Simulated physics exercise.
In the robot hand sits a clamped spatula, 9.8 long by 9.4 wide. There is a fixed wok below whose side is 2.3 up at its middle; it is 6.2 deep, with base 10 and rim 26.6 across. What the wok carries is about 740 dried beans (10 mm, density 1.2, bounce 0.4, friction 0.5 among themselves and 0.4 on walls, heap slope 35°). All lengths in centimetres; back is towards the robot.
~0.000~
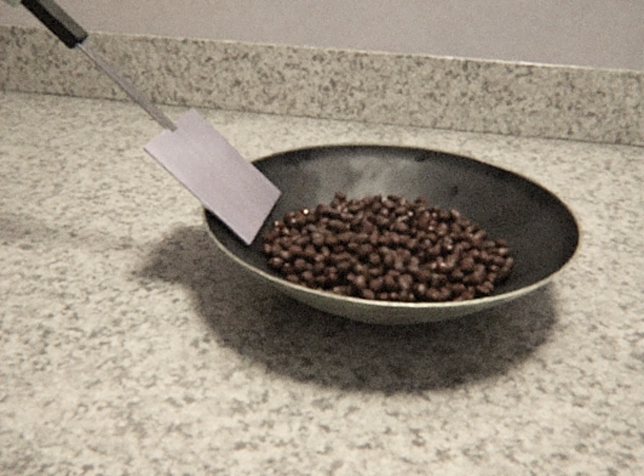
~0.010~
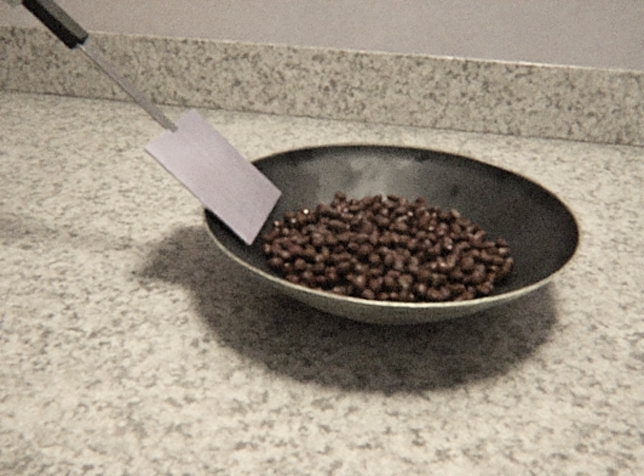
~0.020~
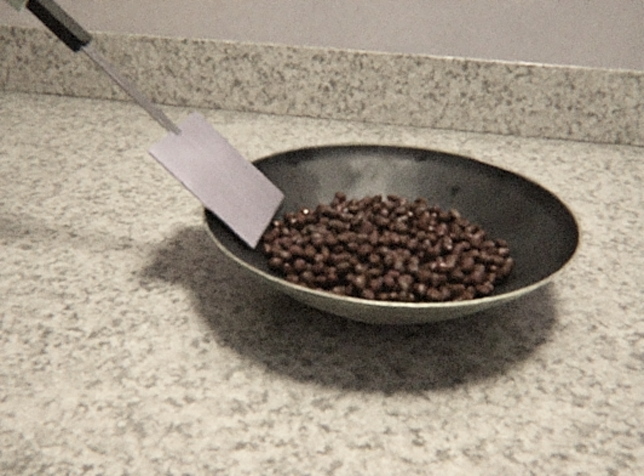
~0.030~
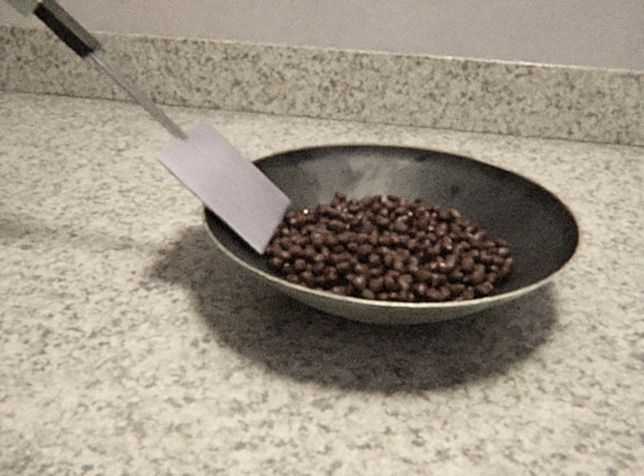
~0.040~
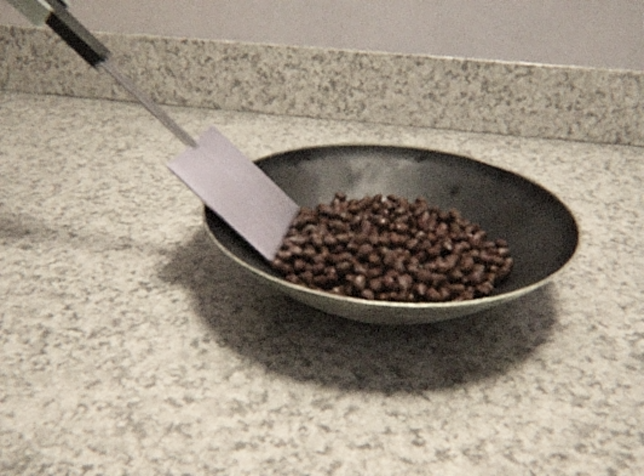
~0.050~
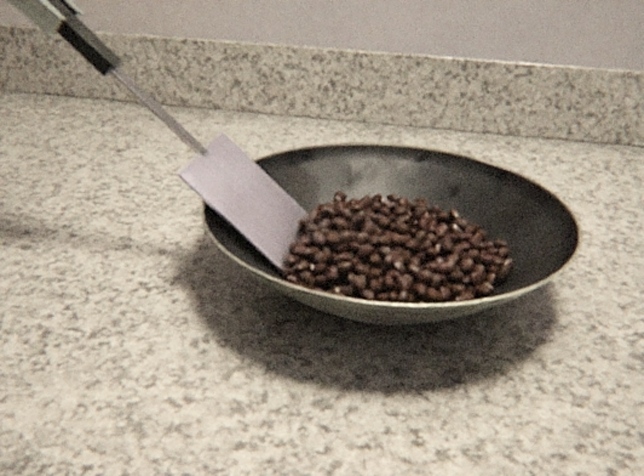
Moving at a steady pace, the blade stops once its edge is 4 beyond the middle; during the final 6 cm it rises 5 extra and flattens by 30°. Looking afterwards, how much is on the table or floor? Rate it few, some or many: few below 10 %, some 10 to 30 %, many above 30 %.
Few, below 10 %.
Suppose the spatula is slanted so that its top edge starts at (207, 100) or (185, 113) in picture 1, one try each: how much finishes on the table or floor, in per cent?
First try roughly 5 percent, second try roughly 5 percent.
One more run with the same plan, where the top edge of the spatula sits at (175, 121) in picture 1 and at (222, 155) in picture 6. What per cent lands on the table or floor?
Off the vessel, on the table or floor: Some 10 percent.
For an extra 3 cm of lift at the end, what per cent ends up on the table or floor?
0 per cent.
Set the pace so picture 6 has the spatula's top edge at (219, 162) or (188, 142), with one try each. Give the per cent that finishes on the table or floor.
10 % and 0 %.
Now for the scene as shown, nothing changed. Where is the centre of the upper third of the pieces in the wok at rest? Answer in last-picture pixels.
I'd say around pixel (496, 238).
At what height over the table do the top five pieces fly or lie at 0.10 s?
Some 7 cm.
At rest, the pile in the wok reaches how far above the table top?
Close to 7.0 centimetres high.
After 0.10 s, sloping 42°, highest piece 9 above the table; 742 in the wok.
After 0.14 s, sloping 29°, highest piece 11 above the table; 741 in the wok, 1 on the blade or in flight.
After 0.37 s, sloping 12°, highest piece 8 above the table; 715 in the wok, 17 on the table or floor, 10 on the blade or in flight.
After 1.42 s, sloping 12°, highest piece 7 above the table; 713 in the wok, 29 on the table or floor.
In the end, 713 in the wok, 29 on the table or floor. That is 4 % on the table or floor.
